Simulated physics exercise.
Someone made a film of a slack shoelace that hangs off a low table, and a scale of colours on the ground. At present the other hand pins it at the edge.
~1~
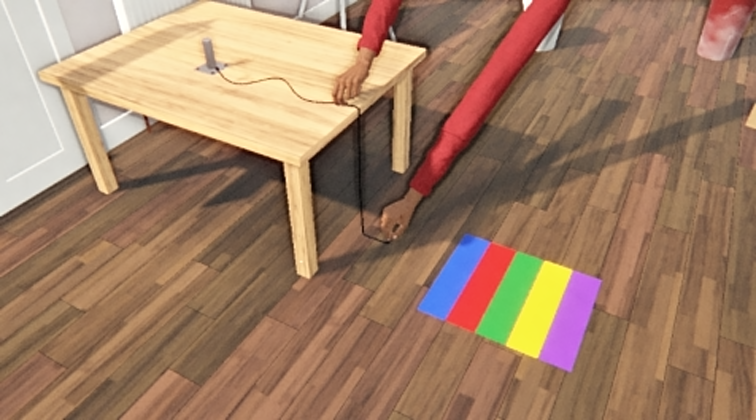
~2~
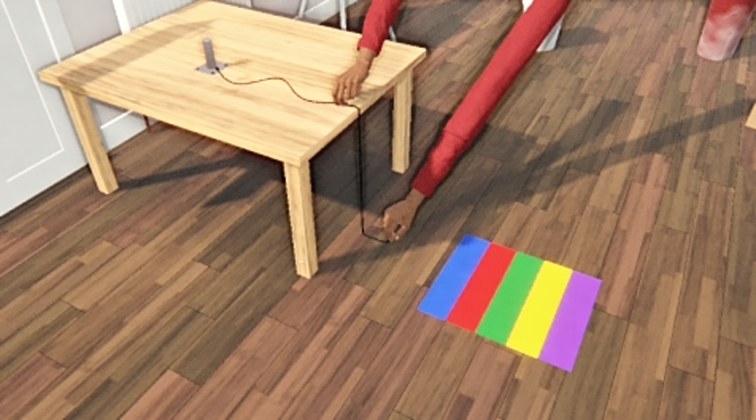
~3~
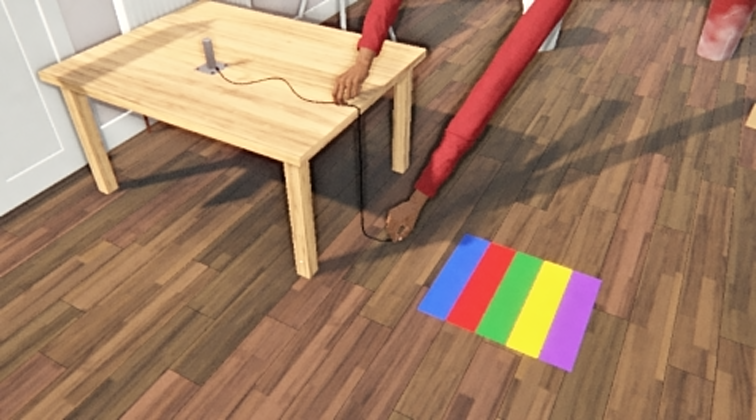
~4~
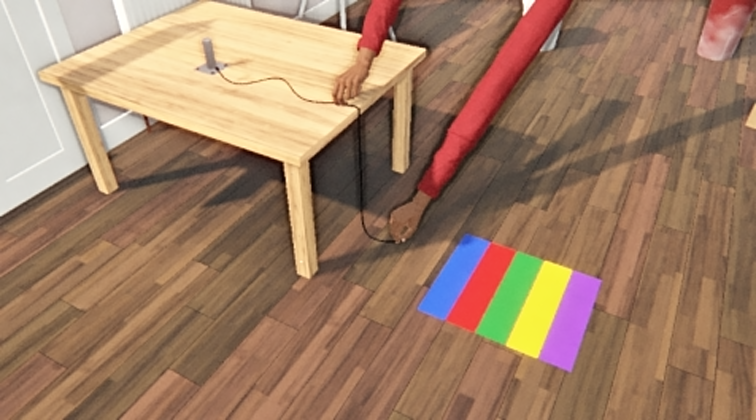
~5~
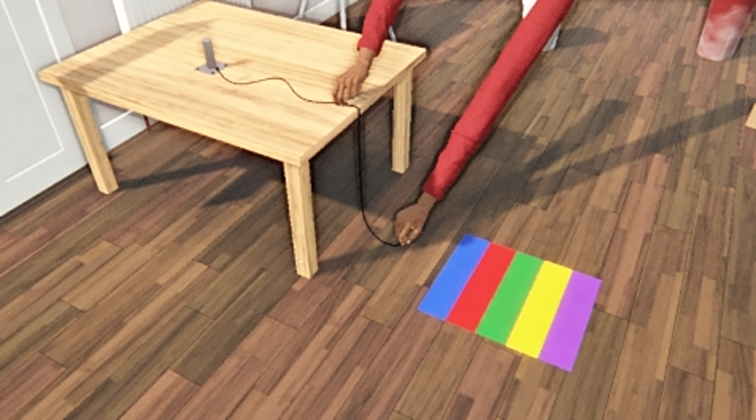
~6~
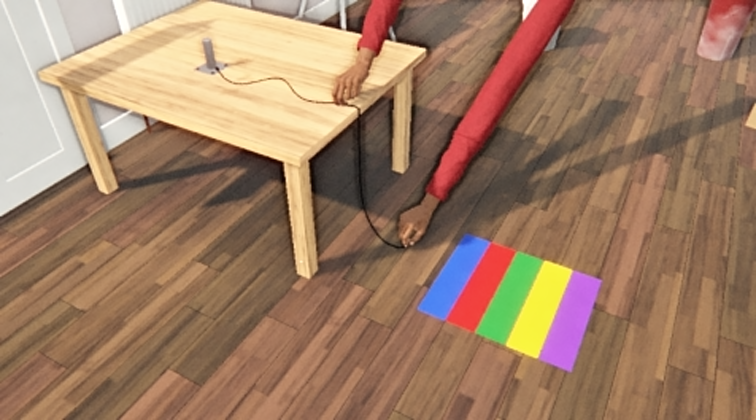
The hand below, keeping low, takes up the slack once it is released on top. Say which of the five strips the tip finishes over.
Green.
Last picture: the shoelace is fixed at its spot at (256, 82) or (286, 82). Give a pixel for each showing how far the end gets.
Respectively, (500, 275) and (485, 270).
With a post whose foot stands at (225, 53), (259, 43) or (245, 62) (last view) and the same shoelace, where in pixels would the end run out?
Estimated pixels per try: (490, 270); (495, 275); (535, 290).
Soon after, end near (457, 261); over blue.
After that, end near (491, 273); over red.
At the stop, end near (511, 281); over green. Over green.
